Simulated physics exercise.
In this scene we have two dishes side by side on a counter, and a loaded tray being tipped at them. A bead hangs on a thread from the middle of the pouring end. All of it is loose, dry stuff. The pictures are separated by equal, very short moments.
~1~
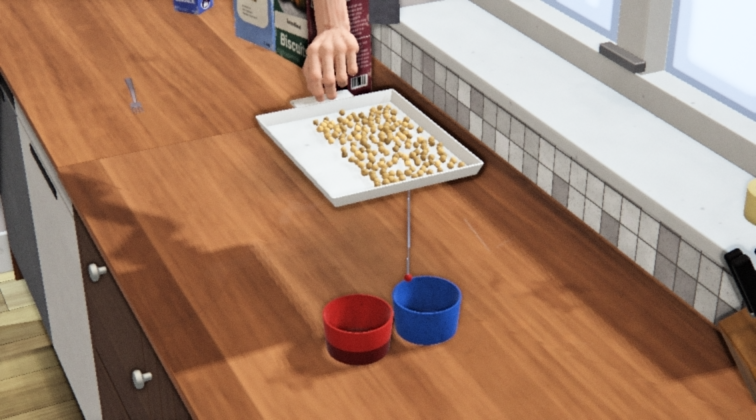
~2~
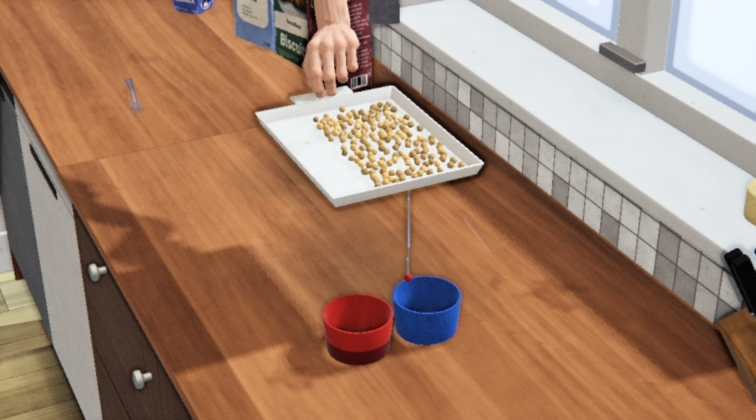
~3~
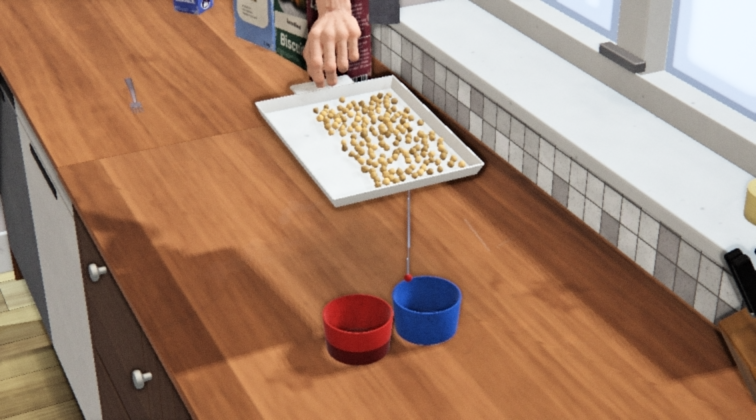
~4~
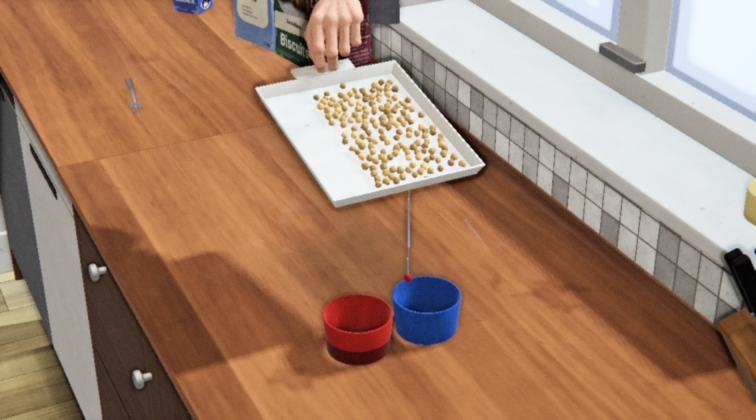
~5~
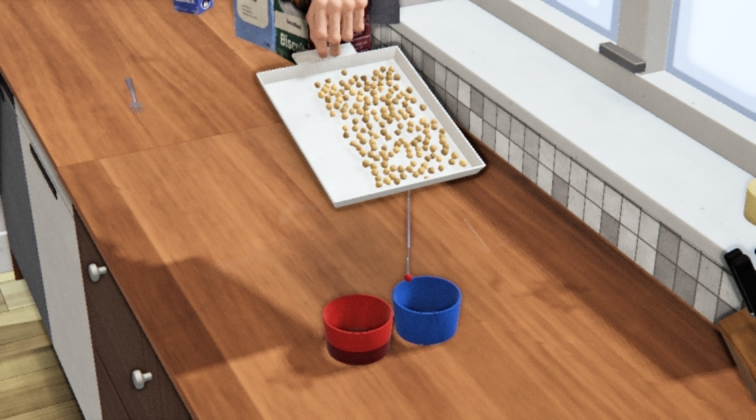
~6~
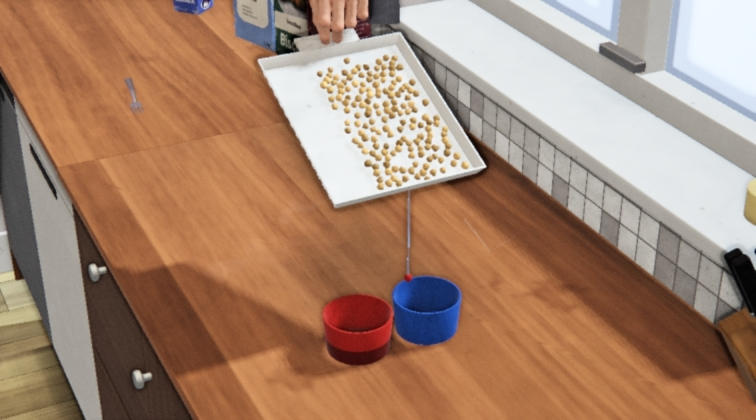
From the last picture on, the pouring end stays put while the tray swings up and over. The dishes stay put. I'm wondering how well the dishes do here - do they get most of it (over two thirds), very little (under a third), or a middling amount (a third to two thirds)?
They get a middling amount, a third to two thirds.
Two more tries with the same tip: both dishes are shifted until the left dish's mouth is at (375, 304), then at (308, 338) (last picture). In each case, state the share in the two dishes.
Trial 1 around 30 percent, trial 2 around 30 percent.
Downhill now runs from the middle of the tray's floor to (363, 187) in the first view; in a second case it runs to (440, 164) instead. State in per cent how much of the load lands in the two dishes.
Shares: 60 %, then 0 %.
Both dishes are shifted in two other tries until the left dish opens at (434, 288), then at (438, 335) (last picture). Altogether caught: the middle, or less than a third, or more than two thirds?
For the first try it's under a third, and for the second it's under a third.
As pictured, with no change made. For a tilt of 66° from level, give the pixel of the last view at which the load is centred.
Around (422, 182).
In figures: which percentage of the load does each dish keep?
Left dish about 20 per cent, right dish about 30 per cent.
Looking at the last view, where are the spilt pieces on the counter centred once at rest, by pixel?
Roughly at (474, 361).
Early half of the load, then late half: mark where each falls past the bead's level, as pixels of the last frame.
The leading part at (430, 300), the rest of it at (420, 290).
Just after the last frame, tray tipped steeply; the larger part on the tray; roughly a quarter in the air.
A moment on, tray tipped past a quarter turn; just a few on the tray; about a tenth in the left dish; roughly a quarter in the right dish; roughly a third outside both; roughly a quarter in the air.
Further on, tray tipped past a quarter turn; roughly a quarter in the left dish; roughly a quarter in the right dish; roughly half outside both.
When it is over, tray tipped past a quarter turn; roughly a quarter in the left dish; roughly a quarter in the right dish; roughly half outside both.
